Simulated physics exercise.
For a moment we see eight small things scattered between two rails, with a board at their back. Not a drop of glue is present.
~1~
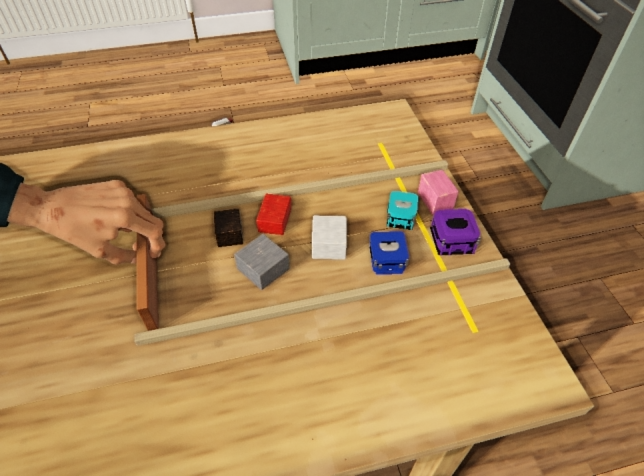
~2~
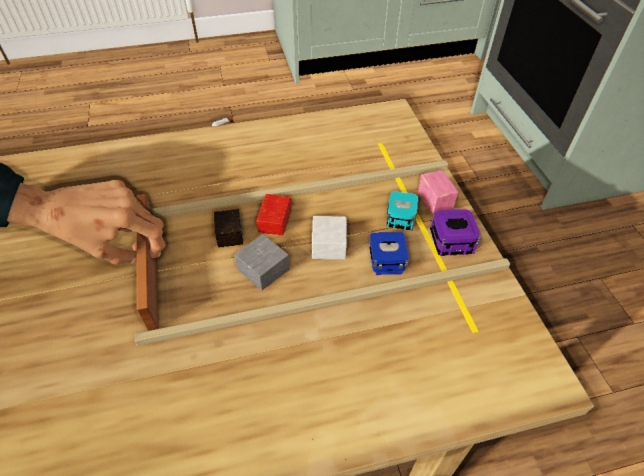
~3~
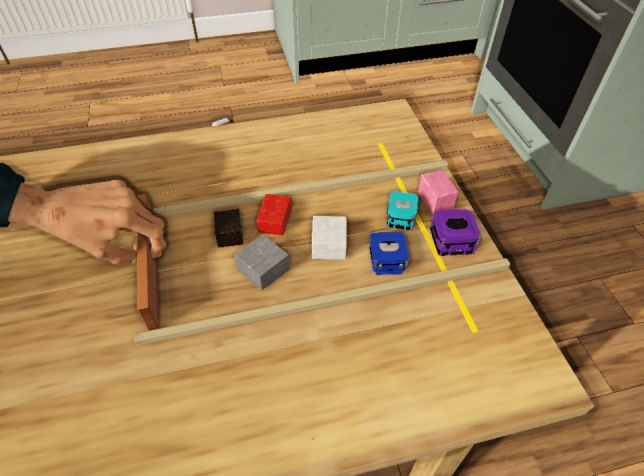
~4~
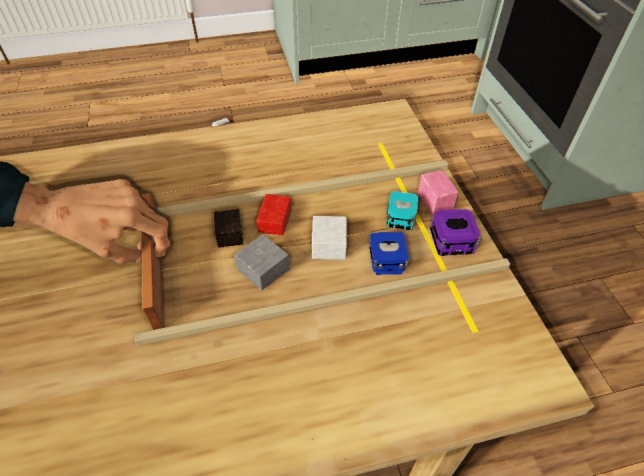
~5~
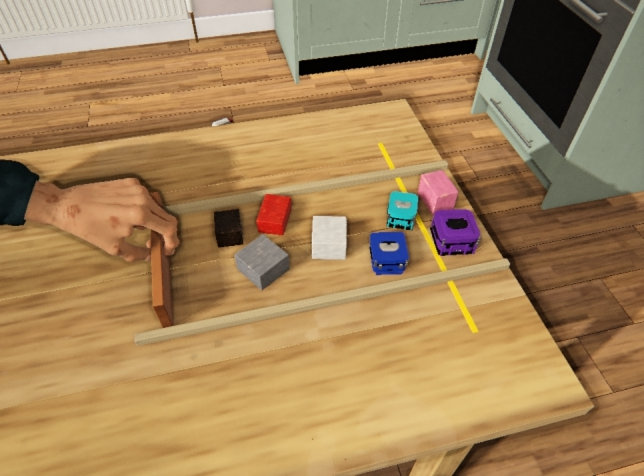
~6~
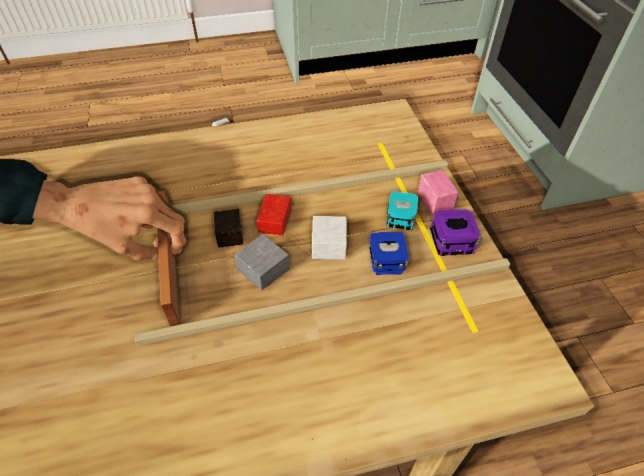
On a wooden table in a kitchen, a hand sliding a brown board slightly right between rails, coloured blocks and cases staying still.
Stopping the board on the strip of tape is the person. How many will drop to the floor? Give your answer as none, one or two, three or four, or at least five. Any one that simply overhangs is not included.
The count is three or four.
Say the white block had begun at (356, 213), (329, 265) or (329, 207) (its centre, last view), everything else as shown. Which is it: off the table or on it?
Well, the white block keeps its place; it keeps its place; it does not stay.
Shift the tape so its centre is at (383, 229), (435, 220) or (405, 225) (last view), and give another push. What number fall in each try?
0, 4, 2.
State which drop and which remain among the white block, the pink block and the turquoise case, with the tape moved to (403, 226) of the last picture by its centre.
For the white block: It stays. For the pink block: It drops. For the turquoise case: It stays.
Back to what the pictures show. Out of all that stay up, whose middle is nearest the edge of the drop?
That's the blue case.
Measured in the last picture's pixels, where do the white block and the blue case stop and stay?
Final centres, first then second: (455, 207), (487, 238).
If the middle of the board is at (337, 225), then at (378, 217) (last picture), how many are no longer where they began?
At the first spot the count is 6, and at the second it is 8.
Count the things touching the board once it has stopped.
It's touching 2 at the end.
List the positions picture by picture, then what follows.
The first picture shows pink block (437, 192); purple case (454, 232); turquoise case (402, 211); board (147, 259); tape (420, 222).
The second picture shows purple case (454, 232); blue case (388, 253).
The third picture shows turquoise case (402, 211); black block (229, 228).
The fourth picture shows pink block (437, 192); board (152, 258).
The fifth picture shows purple case (454, 232); red block (275, 215).
The sixth picture shows pink block (437, 192); purple case (454, 232); turquoise case (402, 211); board (168, 255); tape (420, 222).
Soon after, none off yet; pink block at rest near (437, 192); purple case at rest near (454, 232); turquoise case at rest near (402, 211).
In the end, the number that fall off is three or four; gone, turquoise case, purple case and pink block.
